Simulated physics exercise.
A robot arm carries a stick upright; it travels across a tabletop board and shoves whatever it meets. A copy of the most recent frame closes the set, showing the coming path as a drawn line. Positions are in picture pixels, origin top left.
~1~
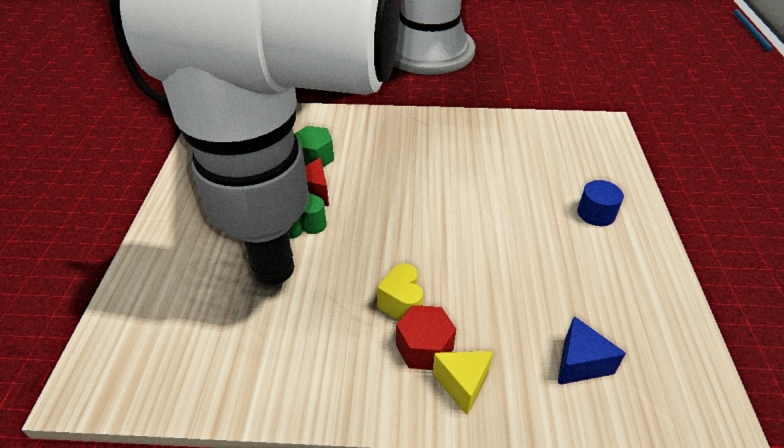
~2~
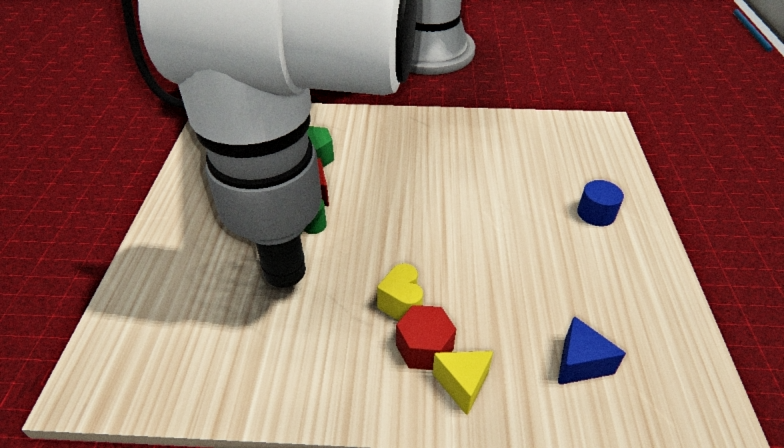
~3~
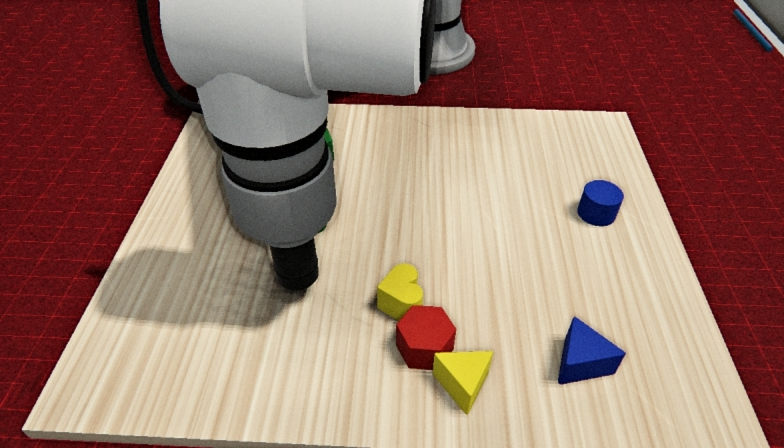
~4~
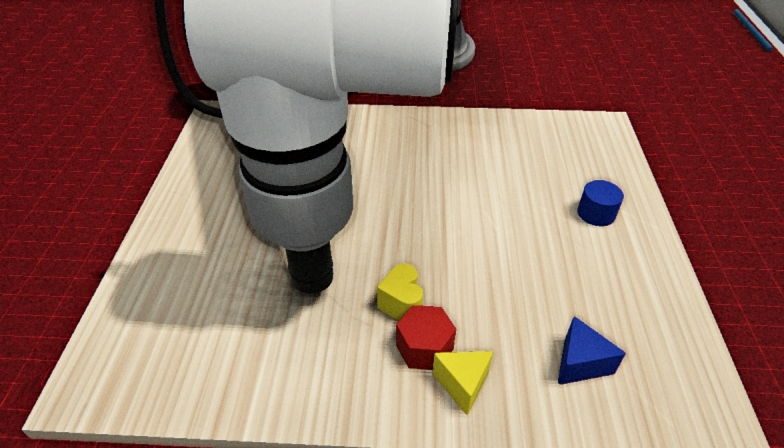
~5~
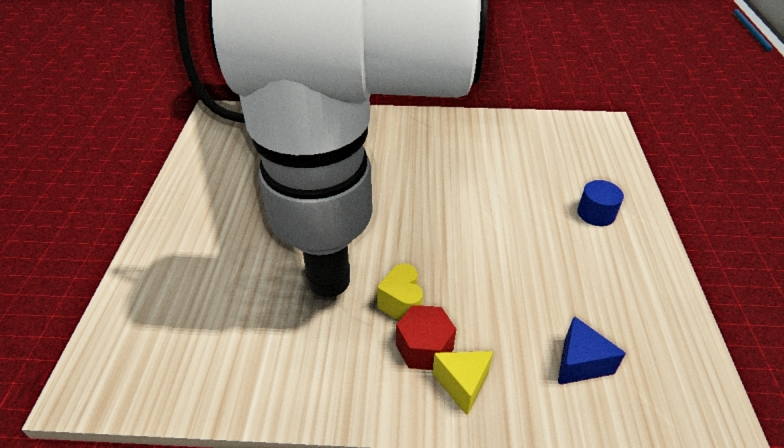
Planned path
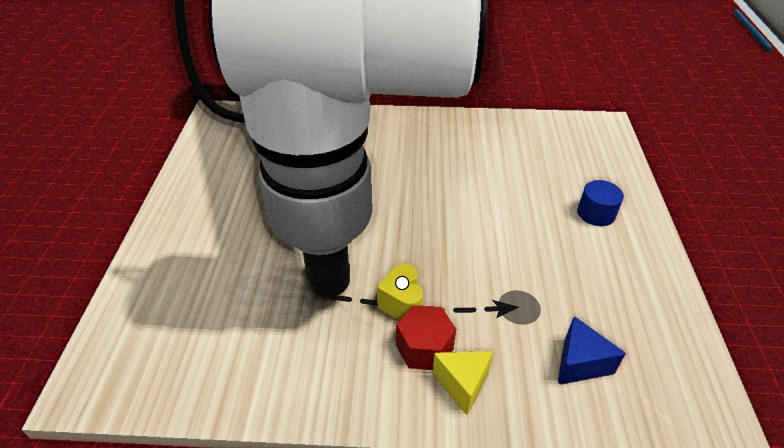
At first, a robot arm holds its black stick over the left side of a wooden board, partly hiding some green and red blocks behind it. The arm then slides steadily right, covering those blocks and nearing the yellow heart, while the visible yellow, red and blue blocks stay still.
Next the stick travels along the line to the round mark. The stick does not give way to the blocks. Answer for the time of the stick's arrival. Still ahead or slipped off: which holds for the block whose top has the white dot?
Ahead to the end.
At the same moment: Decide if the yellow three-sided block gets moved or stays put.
It is untouched.
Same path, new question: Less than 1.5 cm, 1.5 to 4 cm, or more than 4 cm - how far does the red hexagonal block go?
The answer will be the short band, under 1.5 cm.
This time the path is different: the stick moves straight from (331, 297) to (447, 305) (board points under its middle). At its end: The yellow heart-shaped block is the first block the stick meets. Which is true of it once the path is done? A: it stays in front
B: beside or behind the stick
That would be A.
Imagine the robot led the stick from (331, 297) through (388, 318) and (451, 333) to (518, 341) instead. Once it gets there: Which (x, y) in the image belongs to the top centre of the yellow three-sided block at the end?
The answer is (486, 400).
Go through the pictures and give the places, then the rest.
In the first picture, stick's lower end at (274, 271); yellow heart-shaped block at (402, 283); red hexagonal block at (426, 326); yellow three-sided block at (466, 366).
In the second picture, stick at (285, 273); blocks still.
In the third picture, stick at (298, 276); blocks still.
In the fourth picture, stick at (313, 279); blocks still.
In the fifth picture, stick at (329, 282); yellow heart-shaped block at (402, 283); red hexagonal block at (426, 326); yellow three-sided block at (466, 366).
Drawn move, from (331, 297) over (393, 305) and (456, 310) to (519, 307); the dot is on the yellow heart-shaped block.
What follows on the original path. One third of the way, stick at (394, 290); yellow heart-shaped block at (435, 283), turned 30° anticlockwise.
Two thirds of the way, stick at (459, 295); yellow heart-shaped block at (498, 280), turned 55° anticlockwise.
At the end, stick at (523, 292); yellow heart-shaped block at (561, 275), turned 65° anticlockwise; red hexagonal block still; yellow three-sided block still.
